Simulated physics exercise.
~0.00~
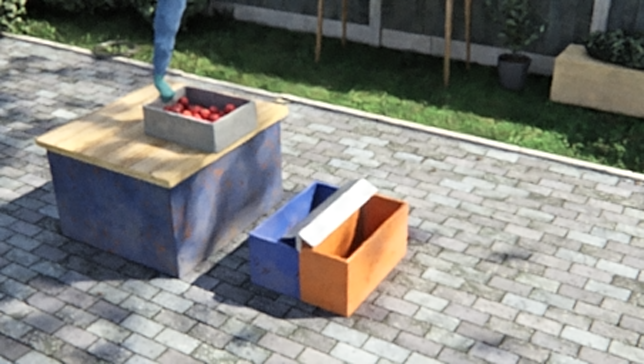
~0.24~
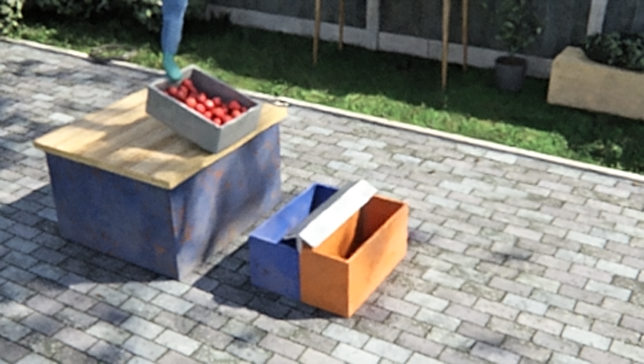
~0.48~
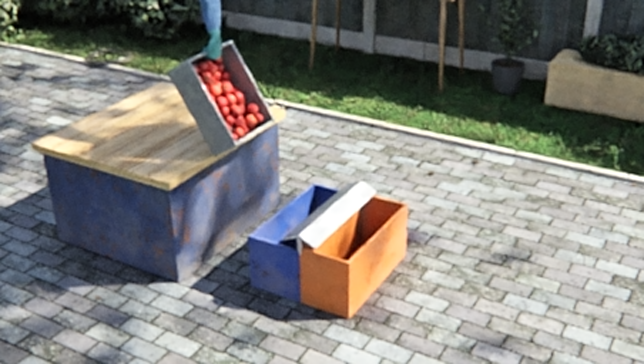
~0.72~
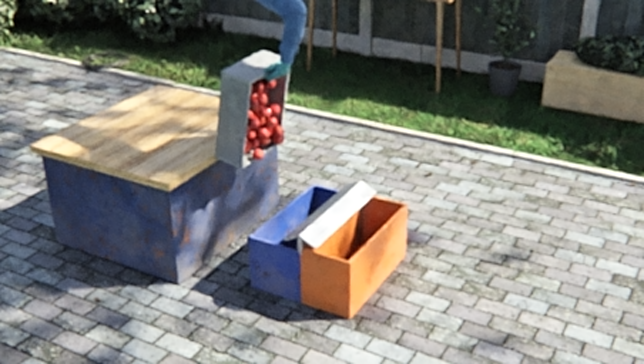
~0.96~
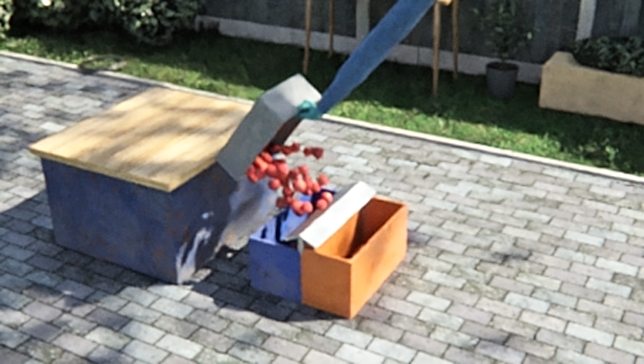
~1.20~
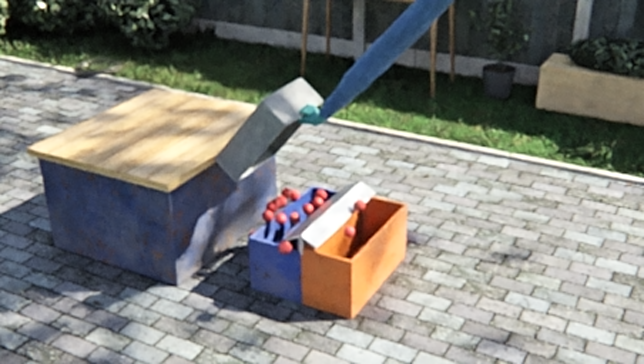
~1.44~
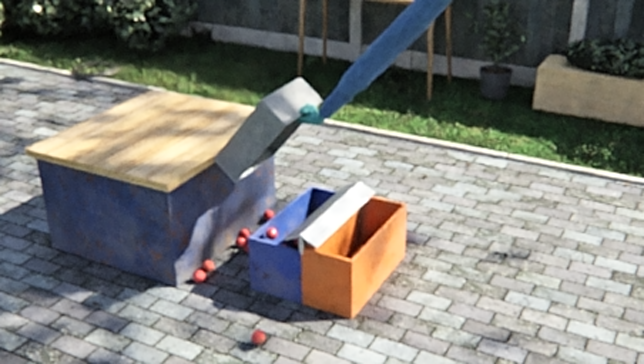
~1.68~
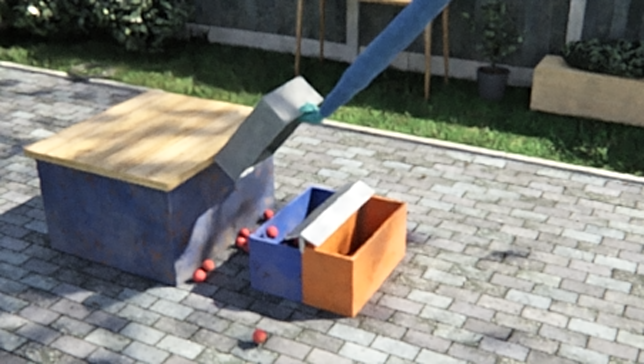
On a paved patio, a blue arm tips a grey tote of tomatoes off a wooden-topped bench, spilling them toward a blue bin and an orange tote. Many drop into the blue bin, while several end scattered on the paving beside it as the upturned tote stays held in place.
